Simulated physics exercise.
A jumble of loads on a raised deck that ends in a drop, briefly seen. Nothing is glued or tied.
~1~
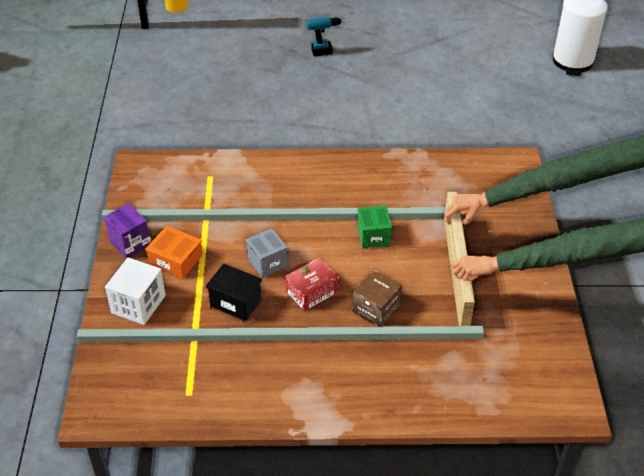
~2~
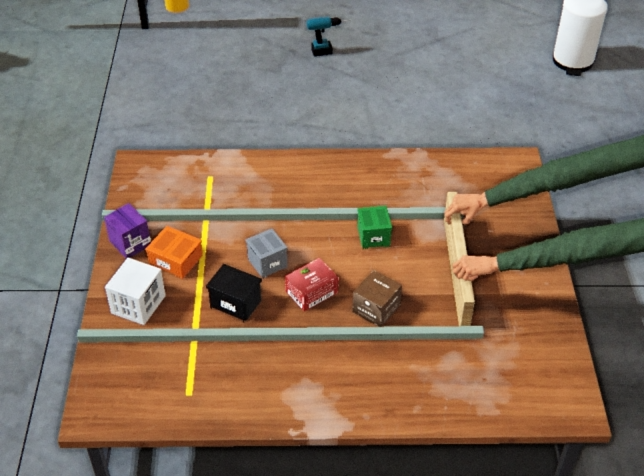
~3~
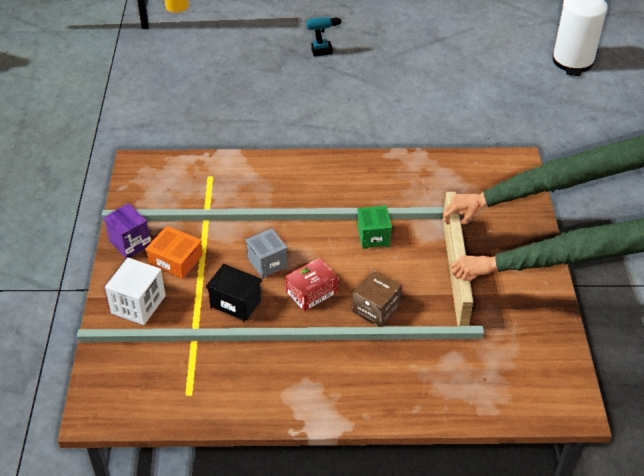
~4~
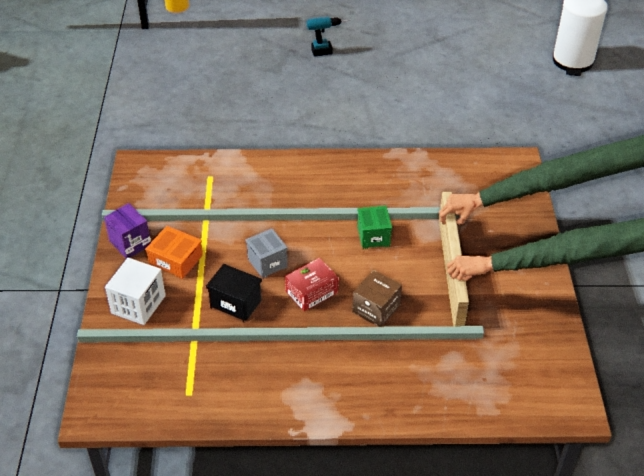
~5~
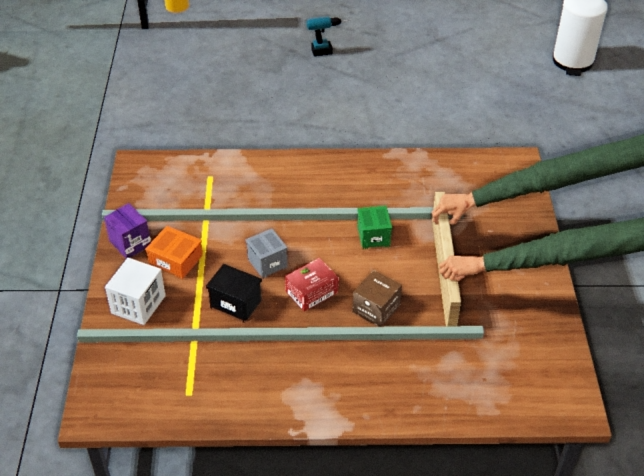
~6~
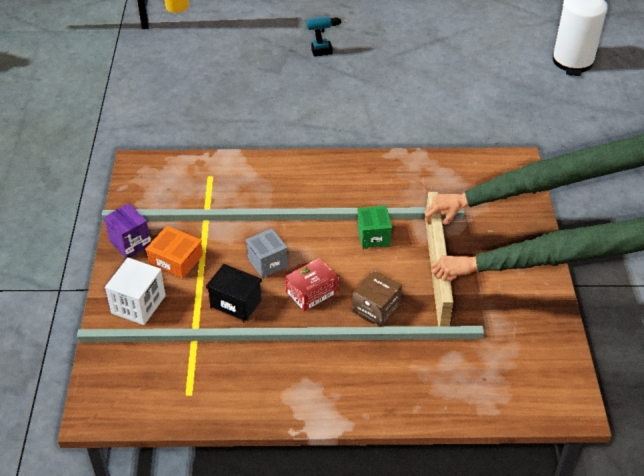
The video shows colored boxes scattered between two rails on a wooden table crossed by yellow tape. Two green-sleeved hands hold a wooden plank still at the right, then slide it slightly left while the boxes stay in place.
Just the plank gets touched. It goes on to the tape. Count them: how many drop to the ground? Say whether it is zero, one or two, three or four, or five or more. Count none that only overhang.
Not one drops off.
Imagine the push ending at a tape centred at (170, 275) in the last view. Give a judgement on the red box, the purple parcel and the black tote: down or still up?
Result - red box: Remains in place; purple parcel: Drops; black tote: Remains in place.
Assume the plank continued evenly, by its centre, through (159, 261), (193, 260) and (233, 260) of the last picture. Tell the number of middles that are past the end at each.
Respectively, 2, 0 and 0.
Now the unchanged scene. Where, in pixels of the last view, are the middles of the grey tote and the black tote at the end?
The first one ends at (181, 256), the second at (133, 304).
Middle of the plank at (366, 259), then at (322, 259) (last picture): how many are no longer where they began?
First 2, after that 3.
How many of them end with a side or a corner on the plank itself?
Number in contact with it: 4.
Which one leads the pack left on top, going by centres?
Answer: The white crate.
Soon after, none off yet; purple parcel at rest near (128, 231); white crate at rest near (136, 291); orange tote at rest near (175, 252).
At rest, the number that fall off is zero.
